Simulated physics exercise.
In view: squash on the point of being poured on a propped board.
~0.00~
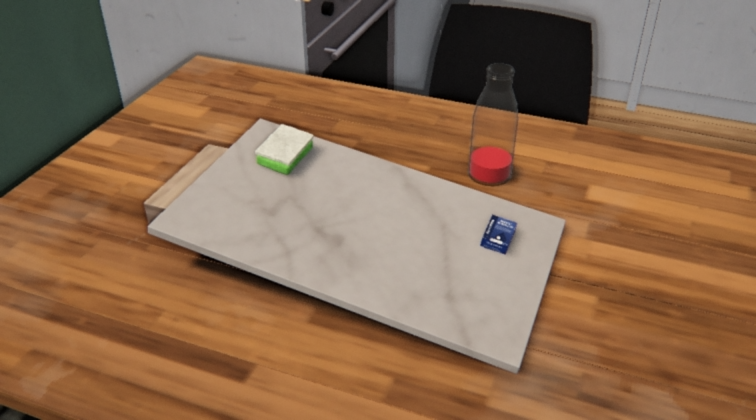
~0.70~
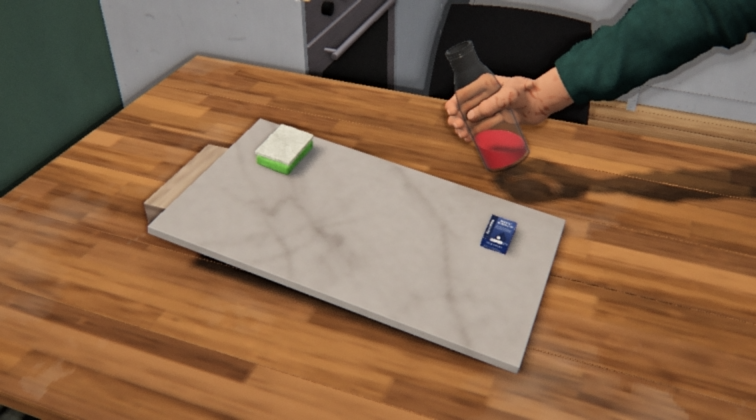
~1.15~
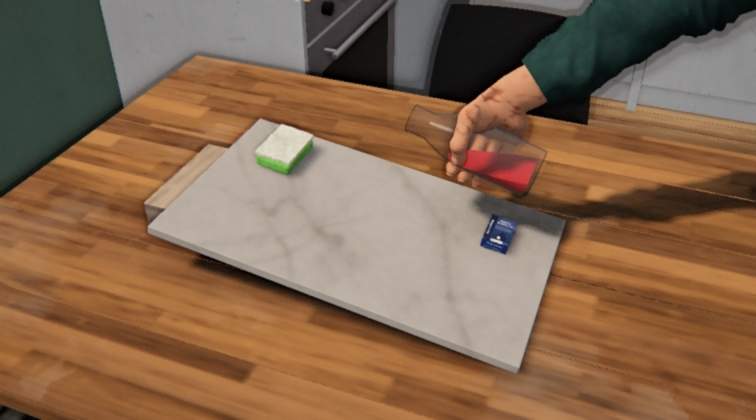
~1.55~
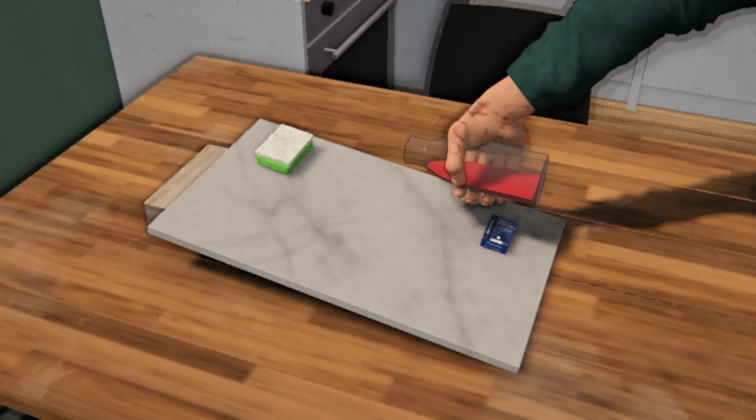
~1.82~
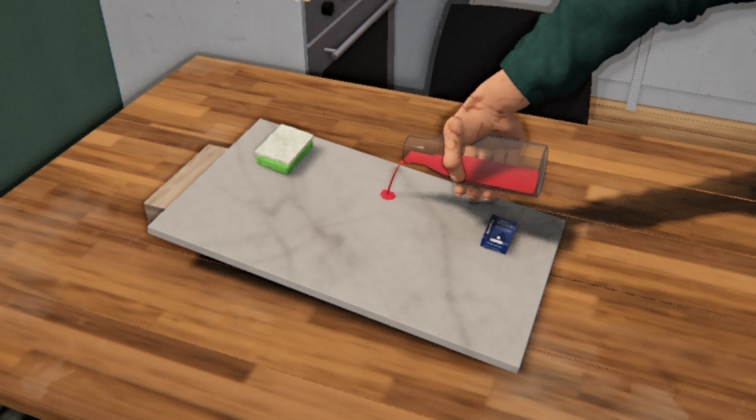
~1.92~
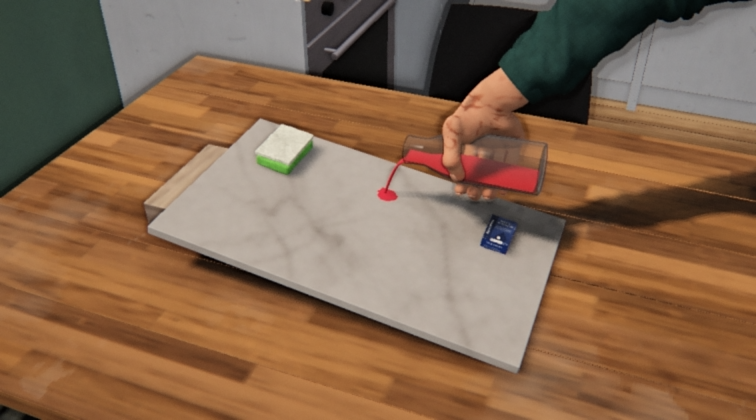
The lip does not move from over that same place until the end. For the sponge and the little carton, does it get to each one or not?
Sponge: Stays dry; little carton: Gets wet.
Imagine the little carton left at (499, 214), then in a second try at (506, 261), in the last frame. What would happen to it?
Try one: It gets hit. Try two: It gets hit.
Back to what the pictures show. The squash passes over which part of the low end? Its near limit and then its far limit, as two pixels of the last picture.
From (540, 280) to (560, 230).
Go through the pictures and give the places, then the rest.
The first frame shows the board slopes down to the right; milk bottle (495, 122) nearly empty; sponge (285, 150); little carton (499, 234).
The second frame shows milk bottle (483, 104) tipped 30° with all of its load; sponge (285, 150).
The third frame shows milk bottle (471, 145) tipped 75° with all of its load; little carton (499, 234).
The fourth frame shows the board slopes down to the right; milk bottle (471, 164) tipped 90° with all of its load; sponge (285, 150).
The fifth frame shows the first of it lands; milk bottle (471, 160) tipped 90° with all of its load; little carton (499, 234).
The sixth frame shows the first of it lands; milk bottle (470, 159) tipped 95° with nearly all of its load; sponge (285, 150); little carton (499, 234).
By 2.6 s, it runs down to the right; the sponge is clear of it; the little carton is clear of it.
By 3.9 s, it runs down to the right and off the end; the sponge is clear of it; the little carton is in it.
By 7.5 s, it runs down to the right and off the end; the sponge is clear of it; the little carton is in it.
